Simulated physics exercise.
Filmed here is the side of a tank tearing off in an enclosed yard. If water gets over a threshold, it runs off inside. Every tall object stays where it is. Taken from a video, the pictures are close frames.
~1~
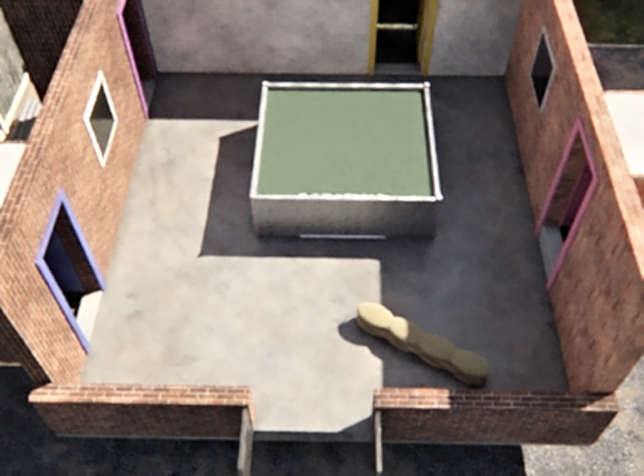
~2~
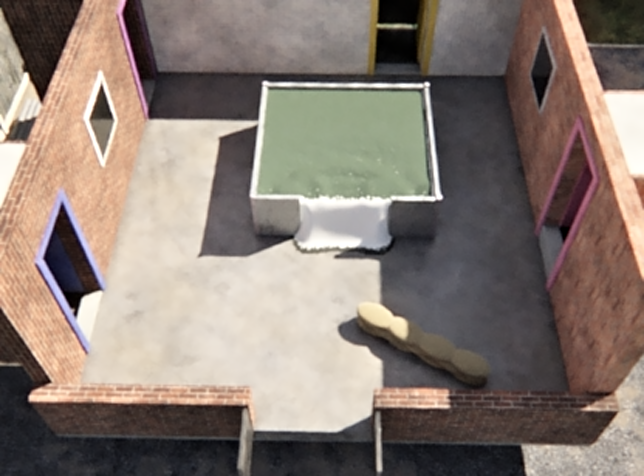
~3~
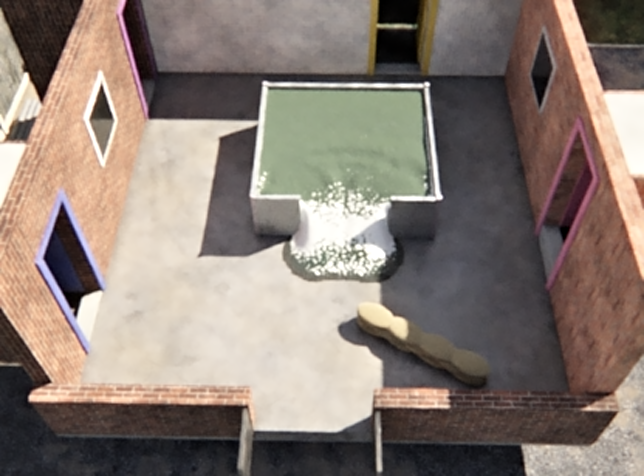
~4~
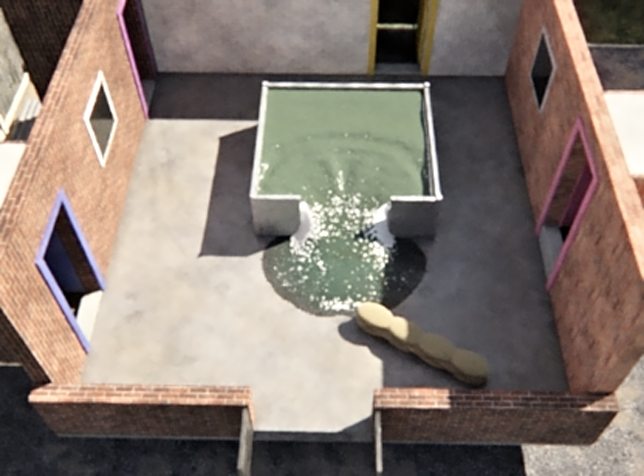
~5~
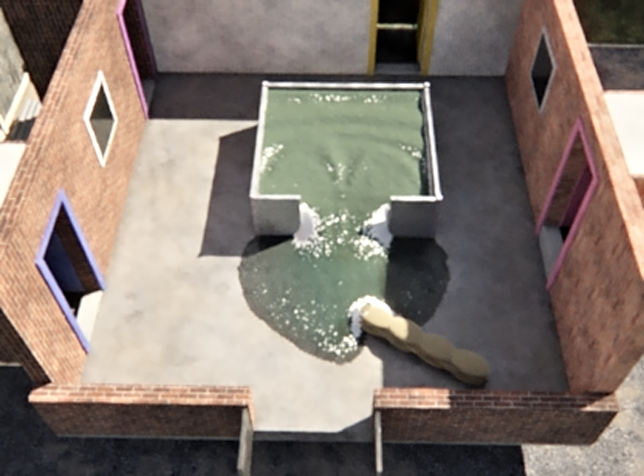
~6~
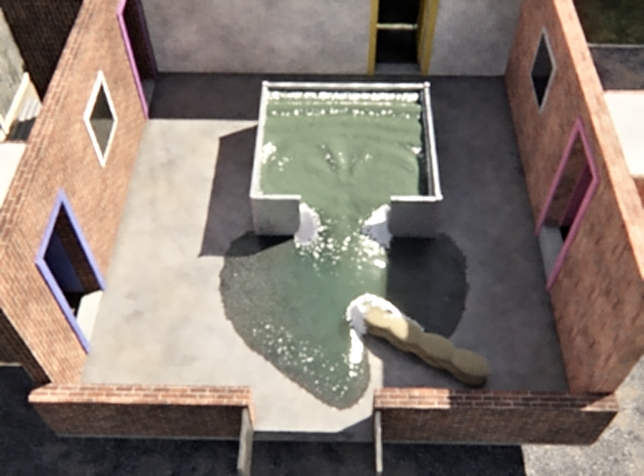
Green water bursts from a white-rimmed tank as its near side gives way, foaming onto the grey floor of a brick-walled yard seen from a fixed, high viewpoint. A lumpy tan barrier lies at lower right, with blue-framed and pink-framed openings at left and right and a yellow-edged one behind. The water fans outward, froths around the barrier's left end and stretches toward the front gap, while ripples cross the tank.
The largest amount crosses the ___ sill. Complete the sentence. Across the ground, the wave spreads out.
The largest amount crosses the blue sill.
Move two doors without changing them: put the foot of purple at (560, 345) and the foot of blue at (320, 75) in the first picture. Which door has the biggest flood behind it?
I'd go with the purple-painted one.
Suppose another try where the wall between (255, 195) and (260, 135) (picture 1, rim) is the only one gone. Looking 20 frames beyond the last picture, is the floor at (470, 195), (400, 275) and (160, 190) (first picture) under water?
Going through them in turn, I'd say spared, spared and sodden.
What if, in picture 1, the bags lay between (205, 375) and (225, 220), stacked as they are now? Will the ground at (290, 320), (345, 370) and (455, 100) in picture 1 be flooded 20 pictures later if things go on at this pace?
First spot swamped, second spot swamped, third spot unwetted.
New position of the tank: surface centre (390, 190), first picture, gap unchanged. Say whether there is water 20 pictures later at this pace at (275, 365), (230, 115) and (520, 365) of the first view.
Point by point, the spots are hit, not hit and hit.
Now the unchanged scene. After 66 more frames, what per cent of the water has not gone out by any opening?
I'd put it at about 64 per cent.
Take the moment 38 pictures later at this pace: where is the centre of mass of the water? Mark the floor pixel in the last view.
The centre of mass sits at about (333, 243).
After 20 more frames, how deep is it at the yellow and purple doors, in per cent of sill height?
In turn 0 and 0 per cent.
A moment on, water covers 30 % of the floor; purple door not reached, pink door not reached, blue door not reached, yellow door not reached.
Next, water covers 35 % of the floor; purple door not reached, pink door wet at the sill, nothing in, blue door not reached, yellow door not reached.
Then, water covers 50 % of the floor; purple door not reached, pink door wet at the sill, nothing in, blue door a trickle in, yellow door not reached.
Later, water covers 85 % of the floor; purple door wet at the sill, nothing in, pink door wet at the sill, nothing in, blue door some in, yellow door wet at the sill, nothing in.
In the end, water covers 95 % of the floor; purple door a trickle in, pink door wet at the sill, nothing in, blue door a lot in, yellow door wet at the sill, nothing in; the blue door has let in the most.
